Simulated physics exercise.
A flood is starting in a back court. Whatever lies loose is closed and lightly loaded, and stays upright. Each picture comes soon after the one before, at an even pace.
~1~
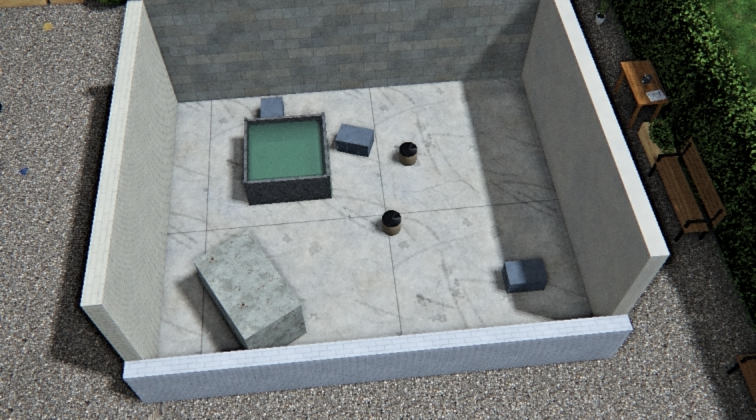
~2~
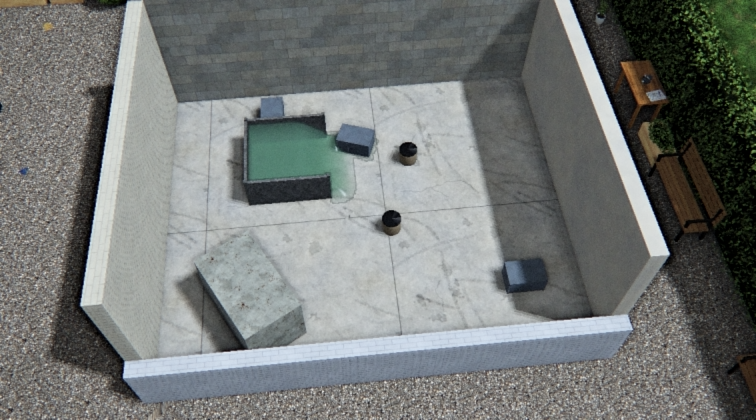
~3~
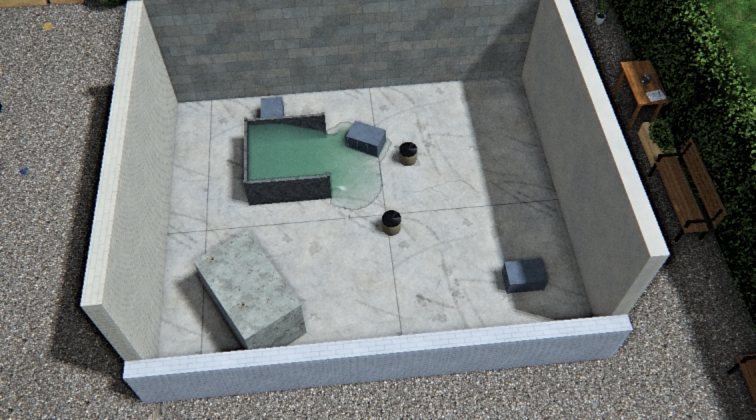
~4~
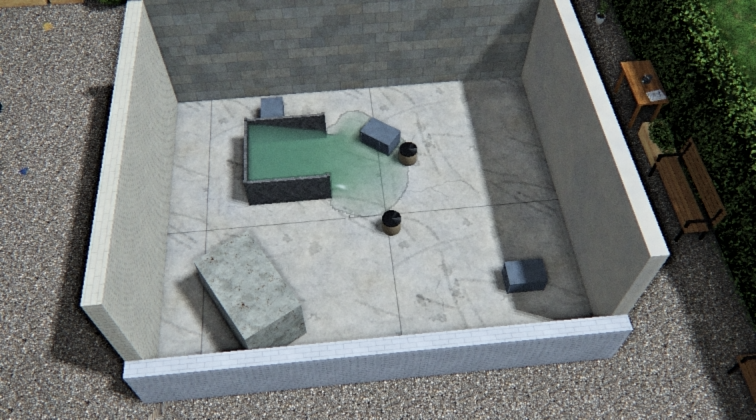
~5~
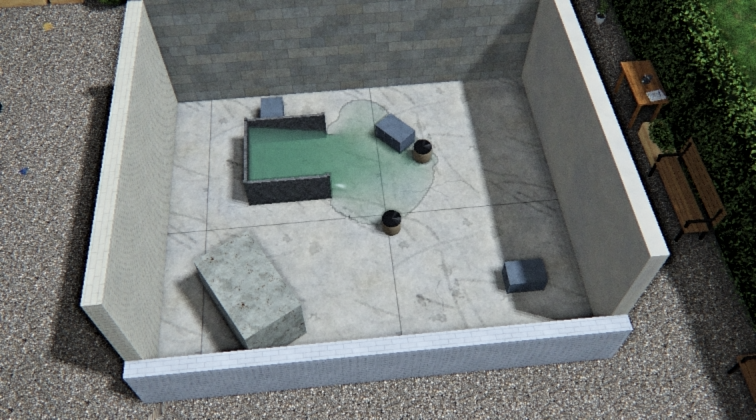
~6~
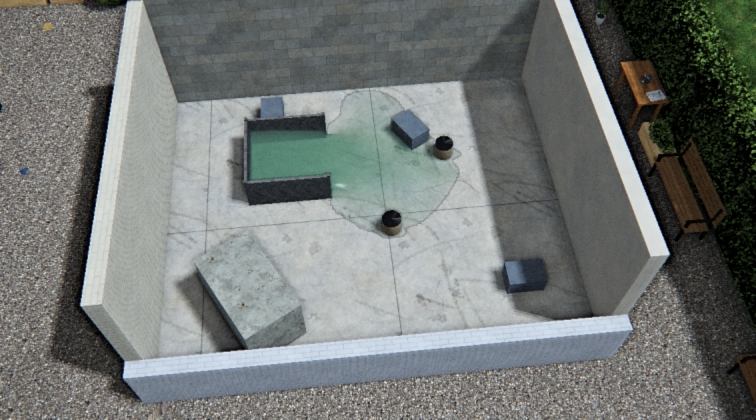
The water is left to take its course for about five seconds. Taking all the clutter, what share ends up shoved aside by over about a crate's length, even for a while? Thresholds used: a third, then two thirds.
The result is a share of two thirds and over.
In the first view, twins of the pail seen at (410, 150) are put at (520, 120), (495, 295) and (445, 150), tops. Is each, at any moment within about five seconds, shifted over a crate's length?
Displaced, displaced, displaced.
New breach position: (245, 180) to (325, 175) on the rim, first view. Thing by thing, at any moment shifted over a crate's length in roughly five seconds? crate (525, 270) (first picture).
Judgement - displaced that far.
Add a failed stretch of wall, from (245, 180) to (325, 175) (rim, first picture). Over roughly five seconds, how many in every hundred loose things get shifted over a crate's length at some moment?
Close to 20 in a hundred.
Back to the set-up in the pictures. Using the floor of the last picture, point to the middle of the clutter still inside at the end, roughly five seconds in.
(422, 199).
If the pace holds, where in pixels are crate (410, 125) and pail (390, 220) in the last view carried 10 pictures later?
Roughly (519, 83) and (431, 281).
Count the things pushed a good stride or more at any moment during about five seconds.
4.
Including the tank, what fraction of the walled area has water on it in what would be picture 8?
Roughly 30 %.
A moment on, 2 of 5 are well off their spots; 0 afloat.
Next, 3 of 5 are well off their spots; 2 afloat.
Later, 4 of 5 are well off their spots; 3 afloat.
In the end, 4 of 5 are well off their spots, and 4 have been at some point; 4 afloat.
